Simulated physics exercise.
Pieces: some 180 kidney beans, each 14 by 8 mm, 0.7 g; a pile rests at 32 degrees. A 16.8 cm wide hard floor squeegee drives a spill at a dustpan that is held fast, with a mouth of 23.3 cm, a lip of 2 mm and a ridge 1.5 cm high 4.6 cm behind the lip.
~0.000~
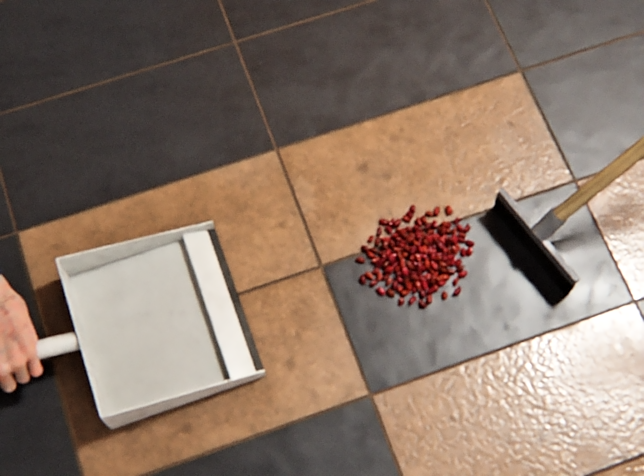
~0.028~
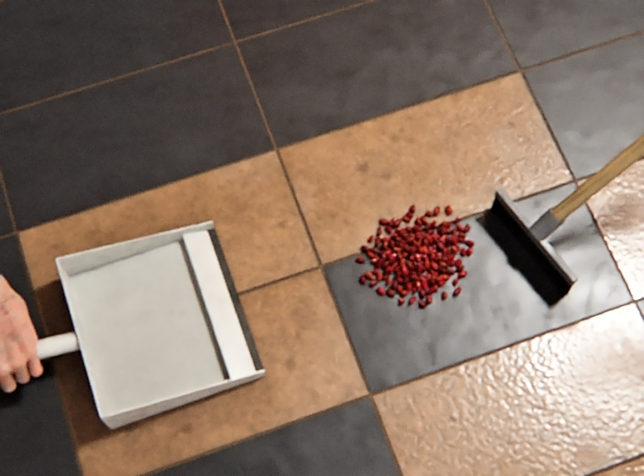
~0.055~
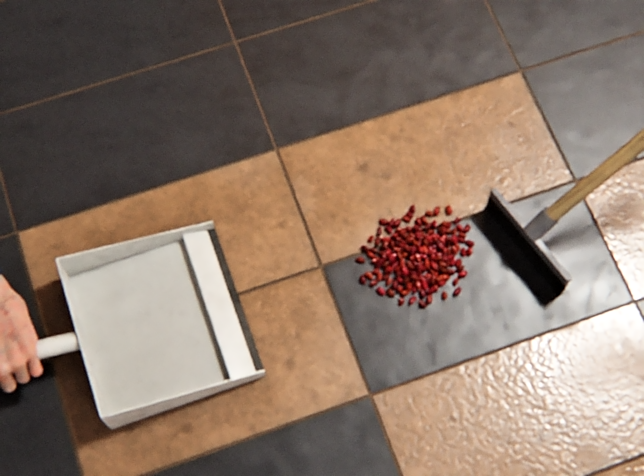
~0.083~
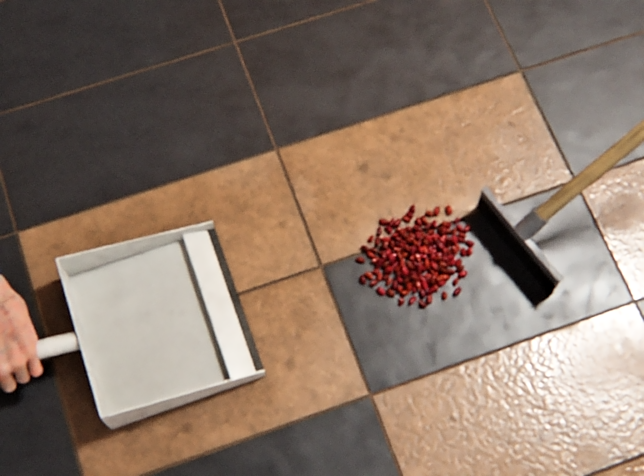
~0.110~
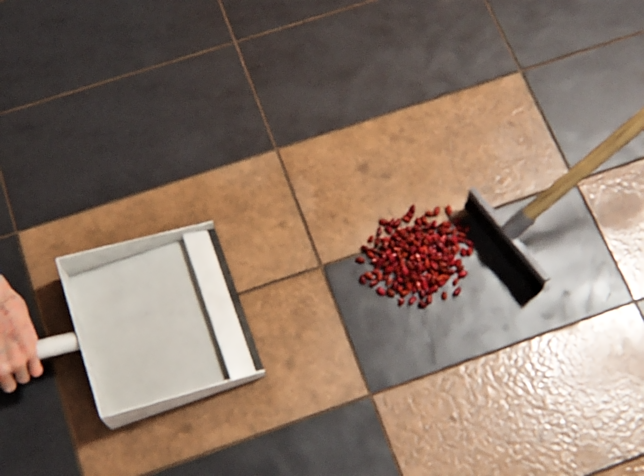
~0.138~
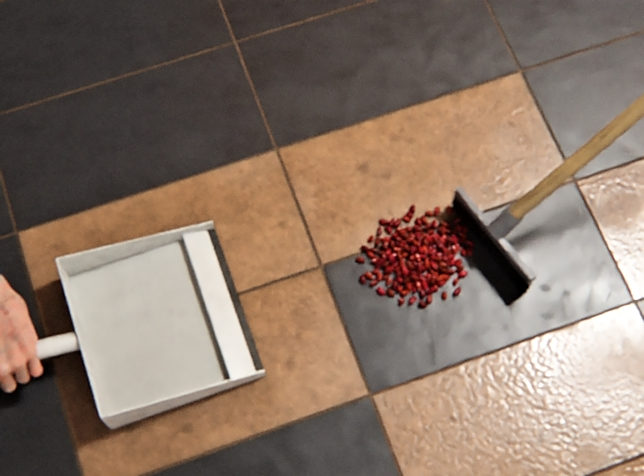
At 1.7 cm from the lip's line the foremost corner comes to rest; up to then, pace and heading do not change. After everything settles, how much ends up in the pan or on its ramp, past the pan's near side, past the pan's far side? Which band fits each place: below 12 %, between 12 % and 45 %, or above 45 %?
In the pan or on its ramp: A slim portion. Past the pan's near side: A slim portion. Past the pan's far side: A slim portion.
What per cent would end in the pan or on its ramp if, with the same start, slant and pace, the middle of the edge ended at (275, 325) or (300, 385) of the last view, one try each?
Some 20 and 10 per cent.
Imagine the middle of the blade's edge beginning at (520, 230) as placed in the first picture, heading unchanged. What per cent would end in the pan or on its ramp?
Something close to 0 percent.
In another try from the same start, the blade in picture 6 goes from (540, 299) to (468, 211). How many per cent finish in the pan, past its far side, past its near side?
Pan: 10, far side: 0, near side: 25.
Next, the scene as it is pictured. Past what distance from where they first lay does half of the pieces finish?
Roughly 20 cm.
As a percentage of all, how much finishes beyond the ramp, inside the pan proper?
Something like 0 per cent of the whole.
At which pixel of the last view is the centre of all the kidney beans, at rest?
Roughly (268, 301).
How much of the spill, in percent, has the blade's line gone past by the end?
My guess is close to 40 per cent.
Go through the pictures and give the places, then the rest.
In the first frame, blade from (574, 281) to (501, 194), moved 0.0 cm, 0 of the pieces shifted so far; middle of the pieces at (420, 255); pan at (151, 329).
In the second frame, blade from (572, 281) to (499, 194), moved 0.3 cm, 0 of the pieces shifted so far; middle of the pieces at (420, 255).
In the third frame, blade from (567, 281) to (494, 194), moved 1.0 cm, 0 of the pieces shifted so far; middle of the pieces at (420, 255).
In the fourth frame, blade from (557, 280) to (484, 194), moved 2.4 cm, 0 of the pieces shifted so far; middle of the pieces at (420, 255).
In the fifth frame, blade from (544, 280) to (472, 193), moved 4.1 cm, 0 of the pieces shifted so far; middle of the pieces at (420, 255).
In the sixth frame, blade from (530, 279) to (458, 193), moved 6.1 cm, 0 of the pieces shifted so far; middle of the pieces at (420, 255); pan at (151, 329). The blade's pace is about 0.69 m/s, heading 22 degrees away from the viewer's side.
After 0.39 s, middle of the blade 20 cm from the lip; 0 % over the lip, far side 0 %, near side 5 %.
After 0.56 s, middle of the blade 9 cm from the lip; 0 % over the lip, far side 5 %, near side 5 %.
After 0.85 s, middle of the blade 4 cm from the lip; 5 % over the lip, far side 5 %, near side 5 %.
At rest (2.3 s), pan 5 %, near side 5 %, far side 5 %, in front of the lip or behind the blade 80 %.
